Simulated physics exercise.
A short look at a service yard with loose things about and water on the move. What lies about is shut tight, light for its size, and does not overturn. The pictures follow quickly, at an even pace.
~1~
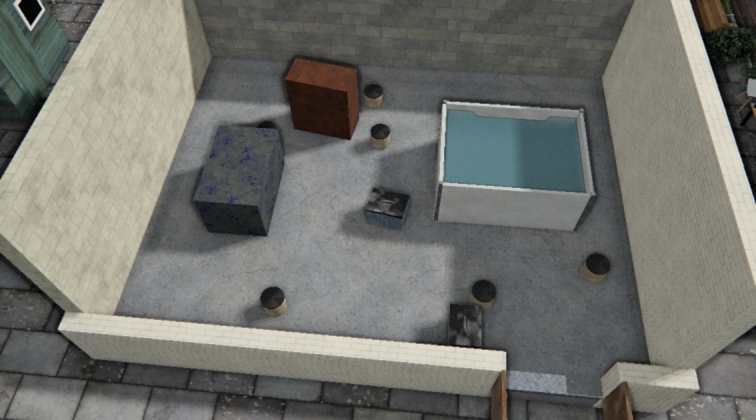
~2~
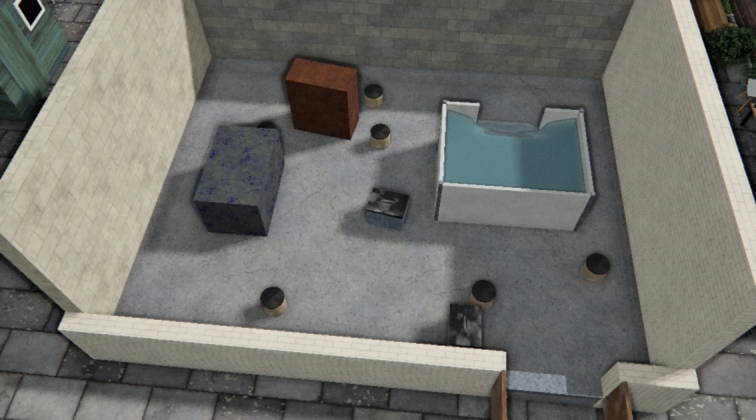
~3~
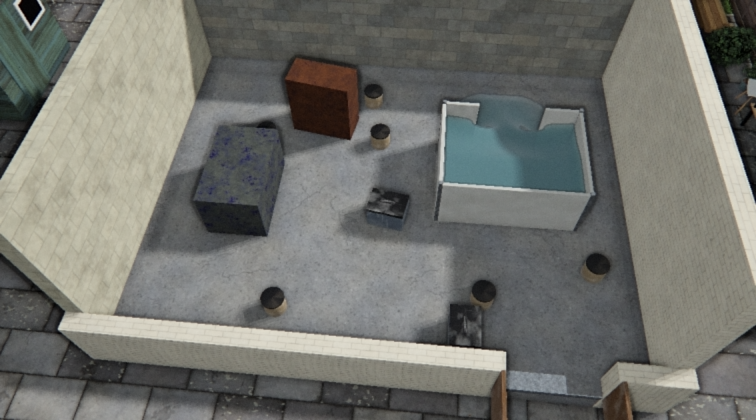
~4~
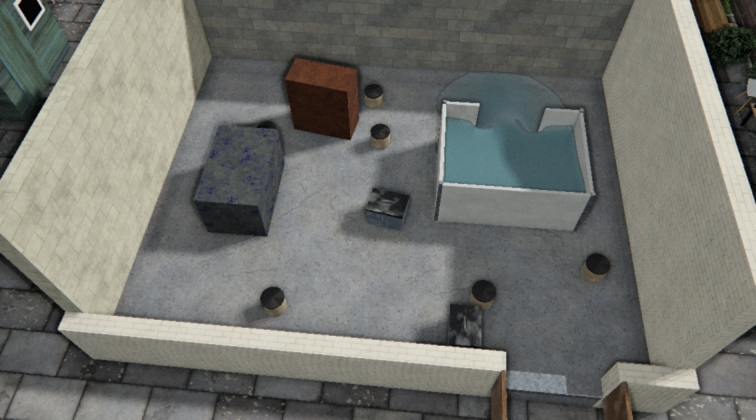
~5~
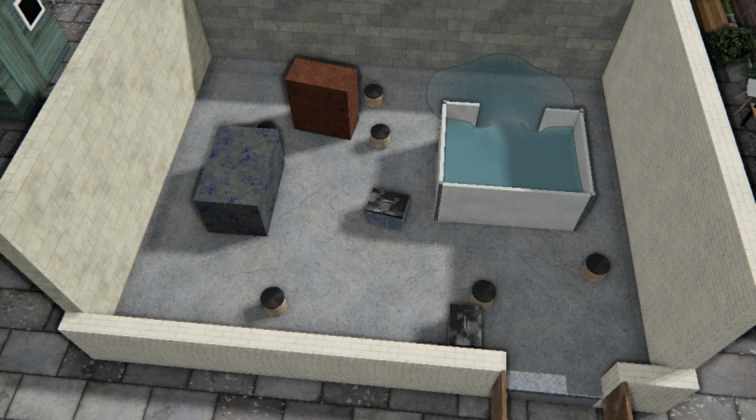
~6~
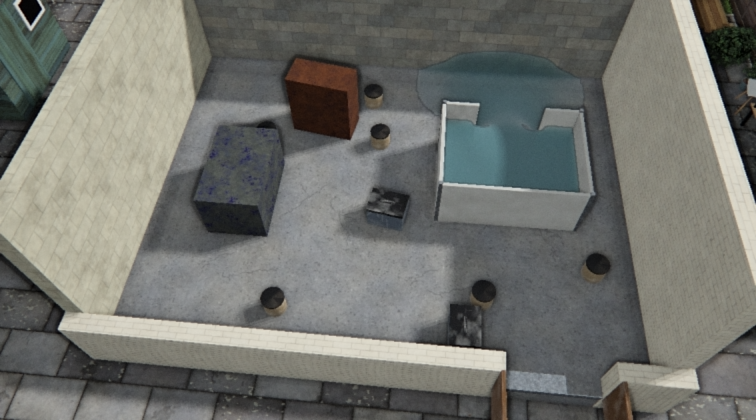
Water sits level in a white-walled tank at the right of a walled yard until a gap opens in the tank's back wall. It pours through the gap and spreads into a widening, rounded sheet behind the tank, while the blocks and small dark-topped objects nearby stay still.
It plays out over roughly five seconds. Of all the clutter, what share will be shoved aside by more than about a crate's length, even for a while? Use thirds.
That comes to under a third.
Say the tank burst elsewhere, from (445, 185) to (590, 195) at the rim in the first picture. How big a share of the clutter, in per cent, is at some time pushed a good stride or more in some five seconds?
Roughly 50 per cent.
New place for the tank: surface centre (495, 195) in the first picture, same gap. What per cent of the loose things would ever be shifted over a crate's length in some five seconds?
Roughly 20 per cent.
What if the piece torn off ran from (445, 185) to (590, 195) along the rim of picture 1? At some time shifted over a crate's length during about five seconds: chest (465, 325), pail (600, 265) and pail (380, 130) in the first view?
In that order: Yes, swept aside, never so far.
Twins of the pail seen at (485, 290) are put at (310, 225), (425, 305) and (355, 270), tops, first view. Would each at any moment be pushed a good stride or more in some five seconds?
In that order: Under that, never so far, not that far.
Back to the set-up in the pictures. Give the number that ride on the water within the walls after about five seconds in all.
That makes 0.
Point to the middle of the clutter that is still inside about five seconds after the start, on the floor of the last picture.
Near (370, 214).
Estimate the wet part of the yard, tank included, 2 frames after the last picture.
About 20 per cent.
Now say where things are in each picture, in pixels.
The first frame shows a pail at (266, 129) rests on the ground; a pail at (272, 297) rests on the ground; 0 of 8 have shifted.
The second frame shows a pail at (266, 129) rests on the ground; a pail at (272, 297) rests on the ground; 0 of 8 have shifted.
The third frame shows a pail at (266, 129), on the bottom; a pail at (272, 297), on the bottom; 0 of 8 have shifted.
The fourth frame shows a pail at (266, 129), on the bottom; a pail at (272, 297), on the bottom; 0 of 8 have shifted.
The fifth frame shows a pail at (266, 129) rests on the ground; a pail at (272, 297), on the bottom; 0 of 8 have shifted.
The sixth frame shows a pail at (266, 129) rests on the ground; a pail at (272, 297), on the bottom; 0 of 8 have shifted.
A moment on, 0 of 8 are well off their spots; 0 afloat.
Next, 0 of 8 are well off their spots; 0 afloat.
Later, 1 of 8 are well off their spots; 0 afloat.
In the end, 1 of 8 are well off their spots, and 1 have been at some point; 0 afloat.
